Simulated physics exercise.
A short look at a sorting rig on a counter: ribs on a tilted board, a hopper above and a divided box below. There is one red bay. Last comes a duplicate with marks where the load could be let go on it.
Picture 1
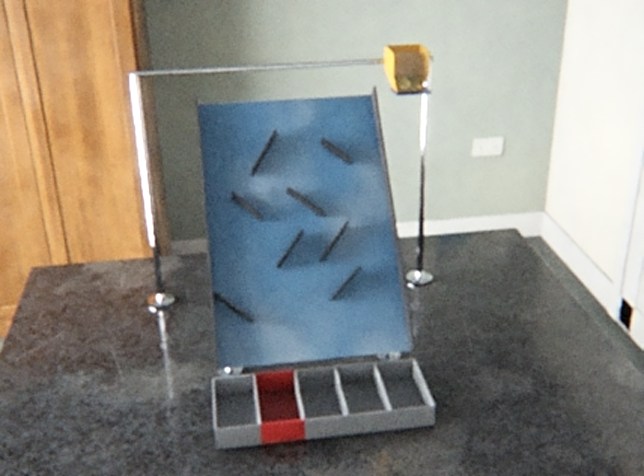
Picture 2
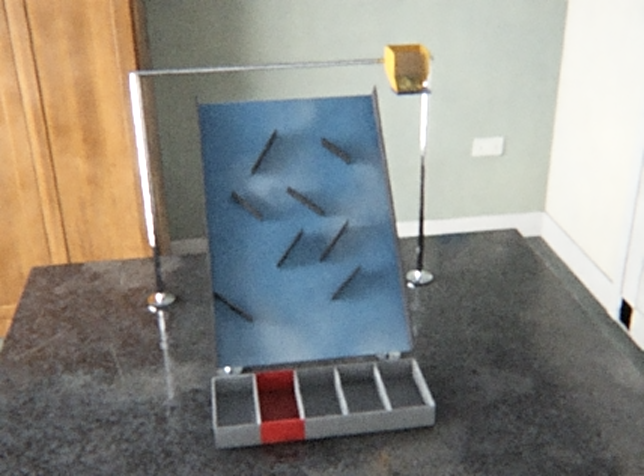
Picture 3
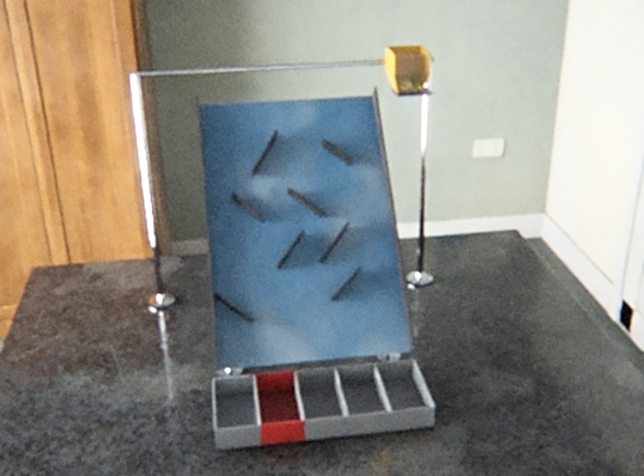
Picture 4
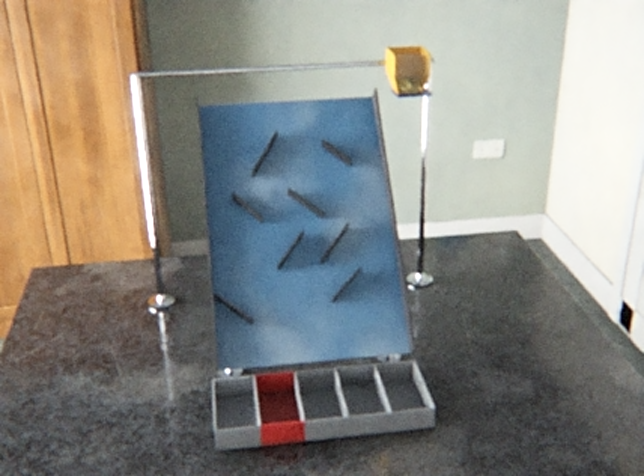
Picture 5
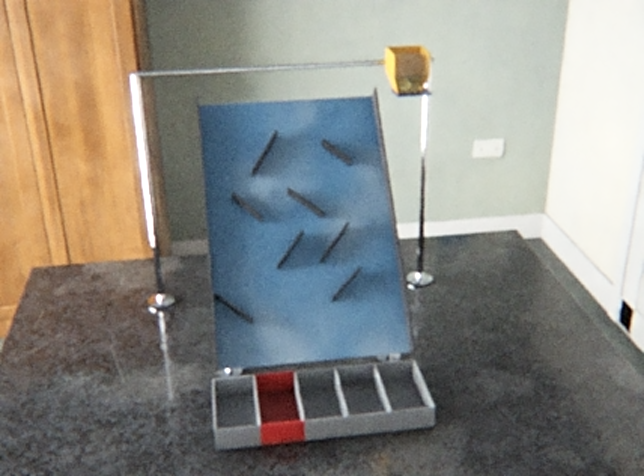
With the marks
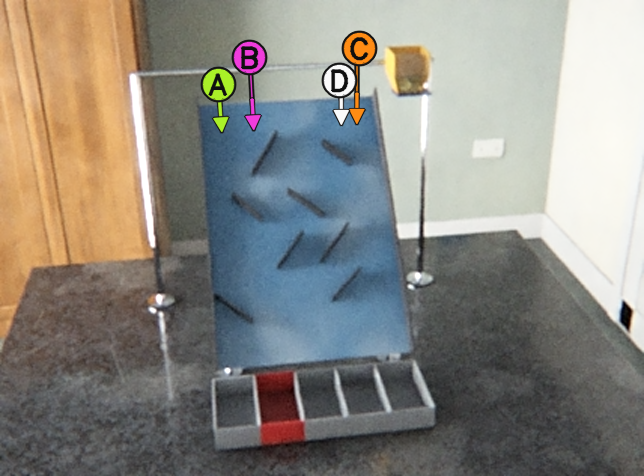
A tilted blue board with dark ribs stood on a dark counter, a small yellow hopper above its right corner and a divided grey box with one red bay below, and nothing visibly moved.
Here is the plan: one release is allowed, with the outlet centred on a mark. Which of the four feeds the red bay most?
Mark B.
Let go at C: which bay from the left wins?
The fifth from the left.
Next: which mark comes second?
That would be A.
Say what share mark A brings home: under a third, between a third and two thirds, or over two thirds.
It is between a third and two thirds.
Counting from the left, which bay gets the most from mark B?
The second from the left.
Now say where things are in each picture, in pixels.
In the first picture, hopper at (407, 82), soya beans, door shut.
In the second picture, ribs (252, 170) to (276, 129), (322, 138) to (351, 158), (232, 191) to (262, 216).
In the third picture, ribs (288, 188) to (324, 213), (279, 264) to (303, 230), (322, 259) to (348, 222).
In the fourth picture, ribs (215, 294) to (253, 320), (333, 298) to (361, 268).
In the fifth picture, red bay at (283, 431), number 2 of 5 from the left.
On the marked copy, mark A meets the board at (221, 126); mark B meets the board at (253, 124); mark C meets the board at (356, 118); mark D meets the board at (341, 119).
Choosing A, about half in the red bay, about half in other bays.
Choosing B, most in the red bay, a small part in other bays.
Choosing C, none in the red bay, nearly all in other bays, a small part outside the box.
Choosing D, a stray few in the red bay, most in other bays, a small part outside the box.
